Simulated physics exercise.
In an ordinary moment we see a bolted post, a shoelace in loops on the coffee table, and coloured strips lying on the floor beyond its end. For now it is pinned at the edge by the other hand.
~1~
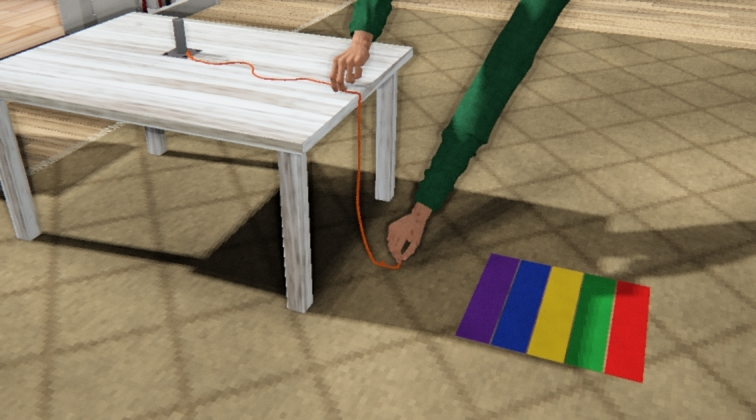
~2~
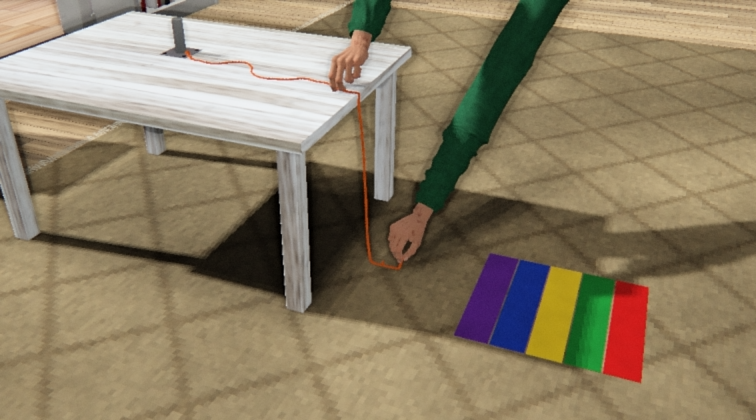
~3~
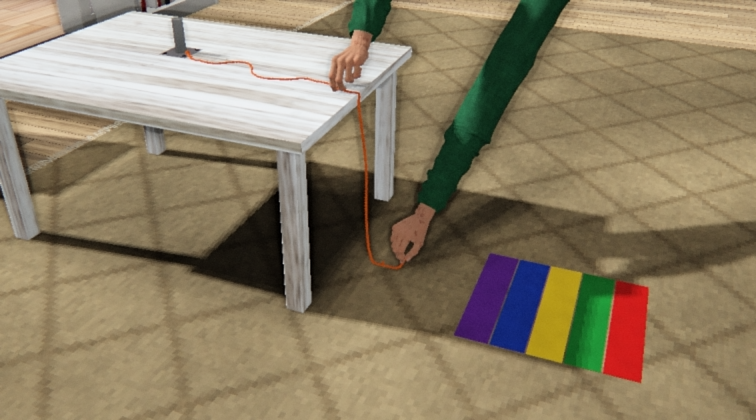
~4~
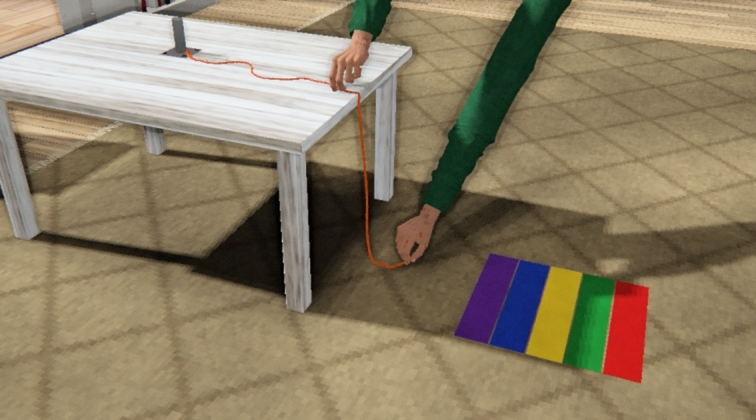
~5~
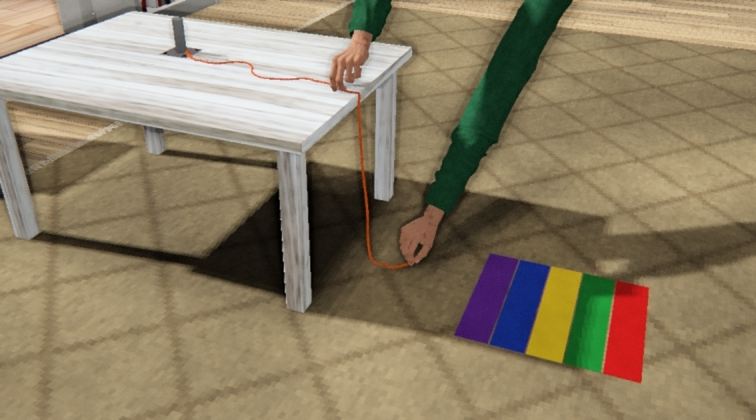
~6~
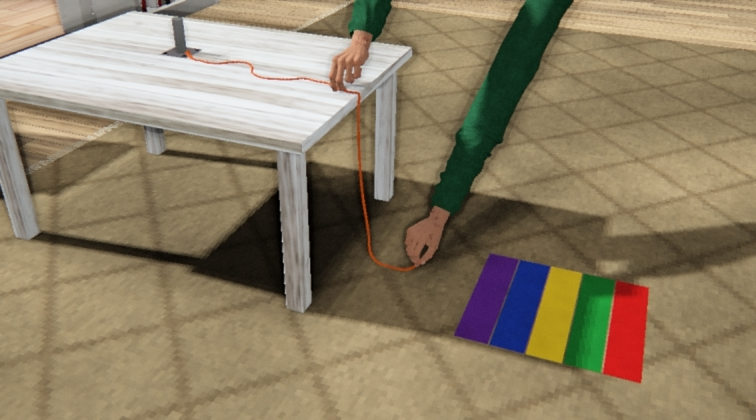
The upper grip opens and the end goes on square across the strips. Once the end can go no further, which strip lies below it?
The yellow strip lies below it.
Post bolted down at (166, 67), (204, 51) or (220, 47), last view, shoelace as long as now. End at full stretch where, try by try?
The spots are near (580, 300), (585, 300) and (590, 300).
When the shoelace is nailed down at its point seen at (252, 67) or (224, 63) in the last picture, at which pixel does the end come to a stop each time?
I'd put it around (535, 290) the first time and around (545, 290) the second.
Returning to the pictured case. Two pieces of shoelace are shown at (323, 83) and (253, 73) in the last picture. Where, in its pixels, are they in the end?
First one close to (348, 90), second close to (279, 74).
Soon after, end near (499, 281); over purple.
Then, end near (537, 290); over blue.
At full stretch, end near (560, 295); over yellow. The end stops over the yellow strip.
